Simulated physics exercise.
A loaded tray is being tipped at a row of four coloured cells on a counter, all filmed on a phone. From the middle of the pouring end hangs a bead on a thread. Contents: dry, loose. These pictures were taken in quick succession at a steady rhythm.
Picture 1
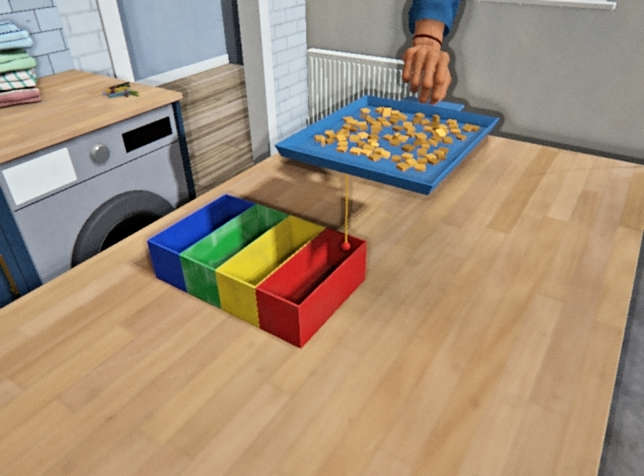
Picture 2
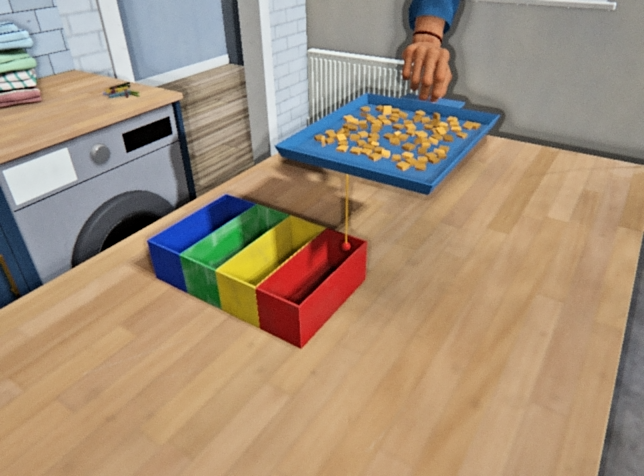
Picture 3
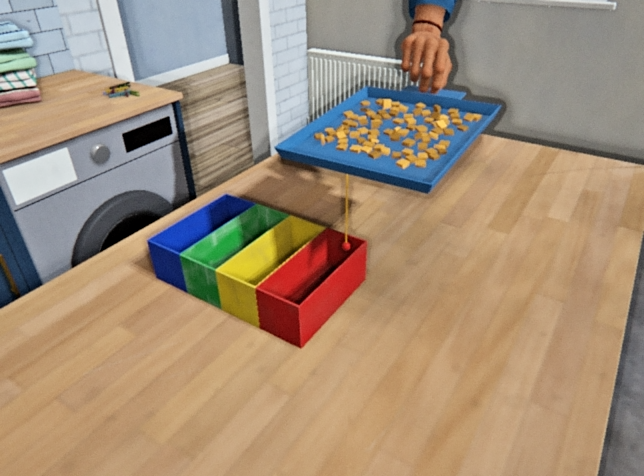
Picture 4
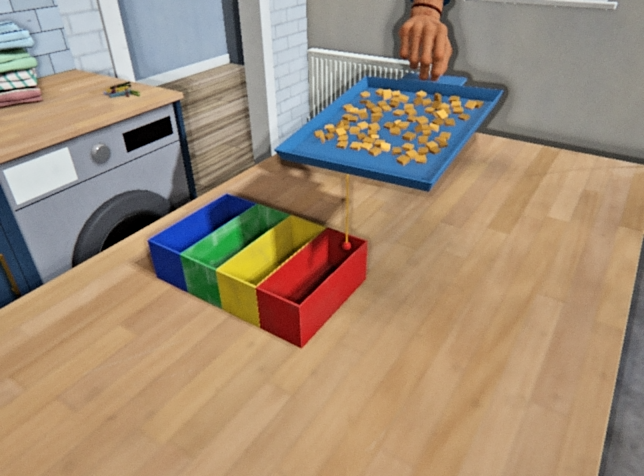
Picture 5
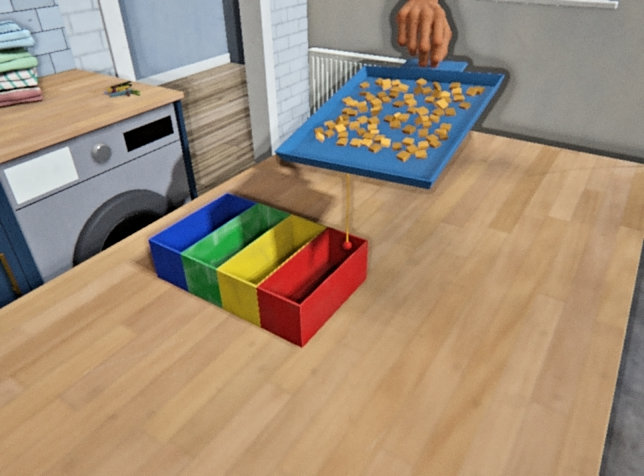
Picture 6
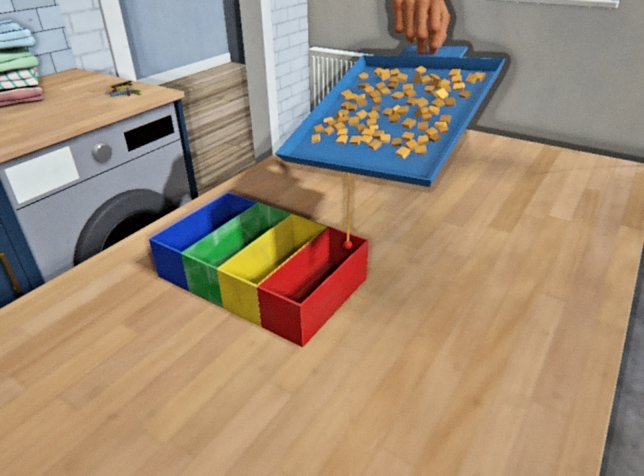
The footage shows a hand gripping a blue tray of cereal squares above a wooden counter, gradually tilting it towards its left corner near a row of blue, green, yellow and red compartments, while a few pieces shift slightly.
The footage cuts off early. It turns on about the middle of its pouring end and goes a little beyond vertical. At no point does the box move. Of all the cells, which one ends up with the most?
The yellow one ends up with the most.
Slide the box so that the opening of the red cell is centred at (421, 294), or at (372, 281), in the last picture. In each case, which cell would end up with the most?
In order: That blue cell, the green one.
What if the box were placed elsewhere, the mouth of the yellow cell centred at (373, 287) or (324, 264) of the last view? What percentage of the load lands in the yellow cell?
Approximately 0 percent, followed by approximately 30 percent.
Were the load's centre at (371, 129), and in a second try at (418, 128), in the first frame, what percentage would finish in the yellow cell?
Try 1: 70 %; try 2: 50 %.
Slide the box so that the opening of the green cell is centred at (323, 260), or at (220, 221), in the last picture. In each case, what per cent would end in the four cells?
First case around 90 %, second case around 70 %.
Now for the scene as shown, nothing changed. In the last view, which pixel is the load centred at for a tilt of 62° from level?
Look close to (324, 149) in the last picture.
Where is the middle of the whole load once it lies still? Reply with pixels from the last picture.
Resting centre, last frame: Roughly (291, 286).
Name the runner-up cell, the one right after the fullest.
Second place: That red cell.
Soon, tray tipped steeply; nearly all on the tray; a stray few falling or outside the box.
A while on, tray tipped right over; about a third on the tray; about a quarter in the yellow cell; a small part in the red cell; a stray few in the green cell; about a quarter falling or outside the box.
Towards the end, tray tipped past a quarter turn; about half in the yellow cell; about a third in the red cell; a stray few in the green cell; a small part falling or outside the box.
Finally, tray tipped past a quarter turn; about half in the yellow cell; about a third in the red cell; a stray few in the green cell; none in the blue cell; a small part outside the box.
